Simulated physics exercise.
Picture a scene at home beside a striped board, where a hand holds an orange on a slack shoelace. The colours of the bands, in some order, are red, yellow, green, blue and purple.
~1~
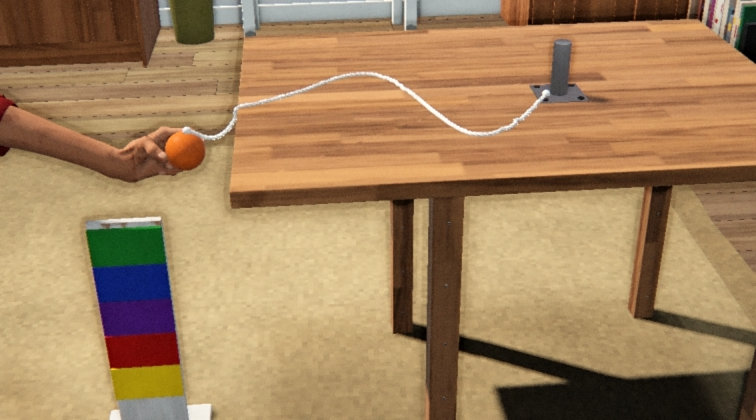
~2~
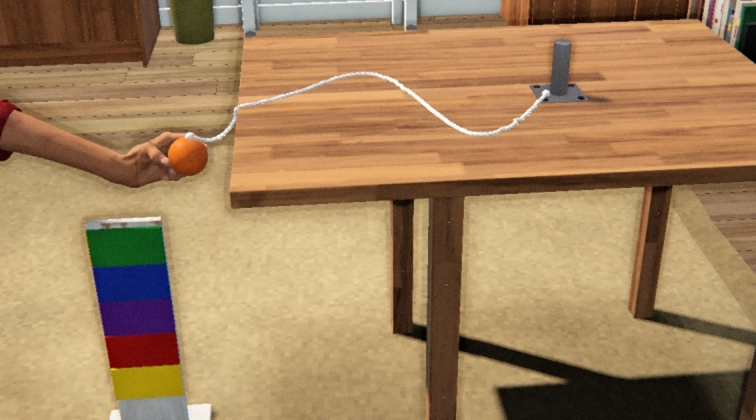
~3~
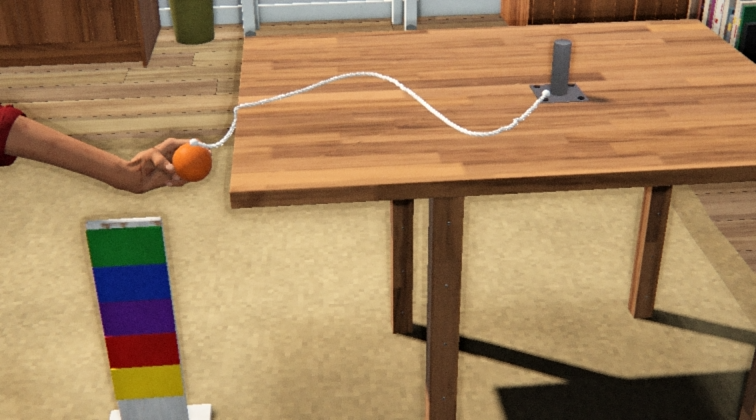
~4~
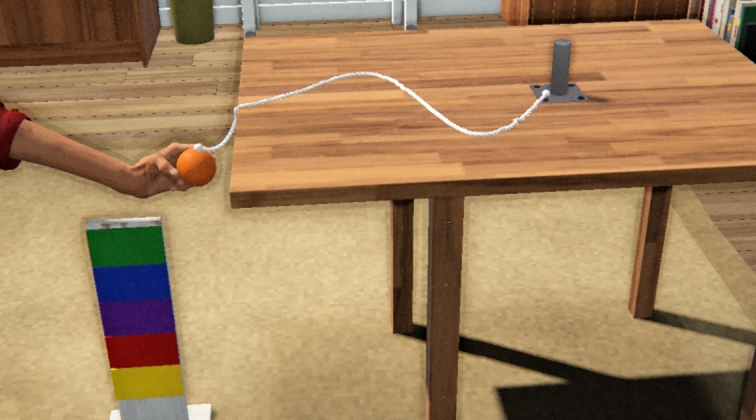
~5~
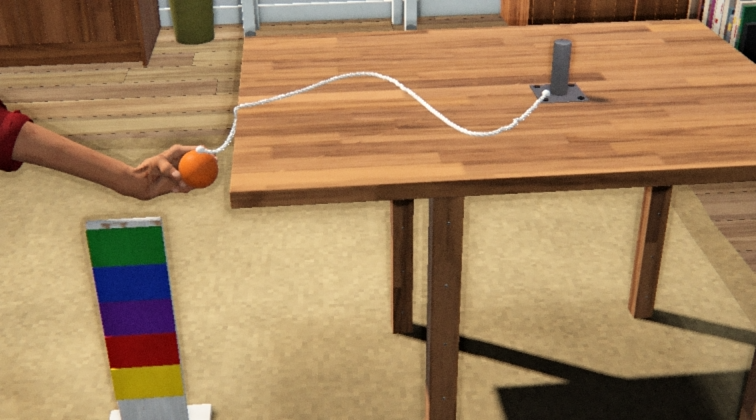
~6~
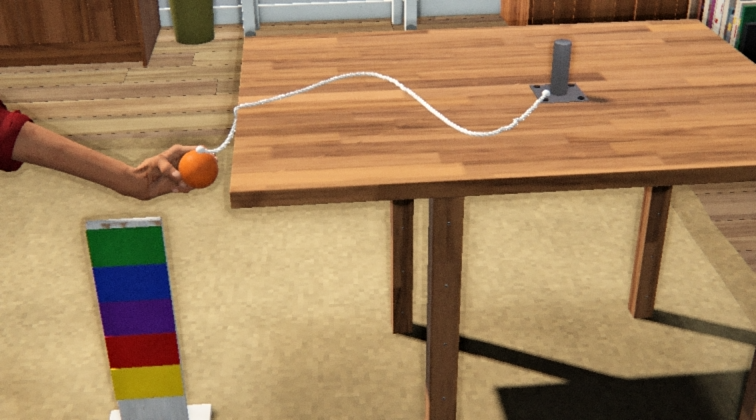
In a home room with a pale rug and wooden floor, a wooden table is seen from slightly above by a still camera. A hand at the left holds an orange ball tied to a slack white cord that winds across the tabletop to a grey metal post, above a board banded green, blue, purple, red and yellow. The hand shifts the ball slightly down and right, then stays nearly still.
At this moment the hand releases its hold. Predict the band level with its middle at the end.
Prediction: Red.
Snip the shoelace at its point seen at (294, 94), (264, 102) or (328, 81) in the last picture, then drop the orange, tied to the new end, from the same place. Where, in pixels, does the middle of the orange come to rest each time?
Going through them in turn gives (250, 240), (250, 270) and finally (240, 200).
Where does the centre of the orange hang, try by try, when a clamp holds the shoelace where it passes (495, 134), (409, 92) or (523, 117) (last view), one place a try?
Near (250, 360), (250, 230) and (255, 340).
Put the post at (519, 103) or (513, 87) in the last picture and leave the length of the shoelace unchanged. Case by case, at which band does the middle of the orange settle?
Result 1: Yellow. Result 2: Yellow.
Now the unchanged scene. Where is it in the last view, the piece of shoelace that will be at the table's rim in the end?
Around (383, 77).
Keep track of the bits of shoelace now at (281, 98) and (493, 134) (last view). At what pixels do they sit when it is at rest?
I'd put the first at about (249, 227) and the other at about (426, 98).
Soon after, orange near (240, 316); level with purple.
After that, orange near (273, 331); level with red.
In the end, orange near (260, 335); level with red. The red one.
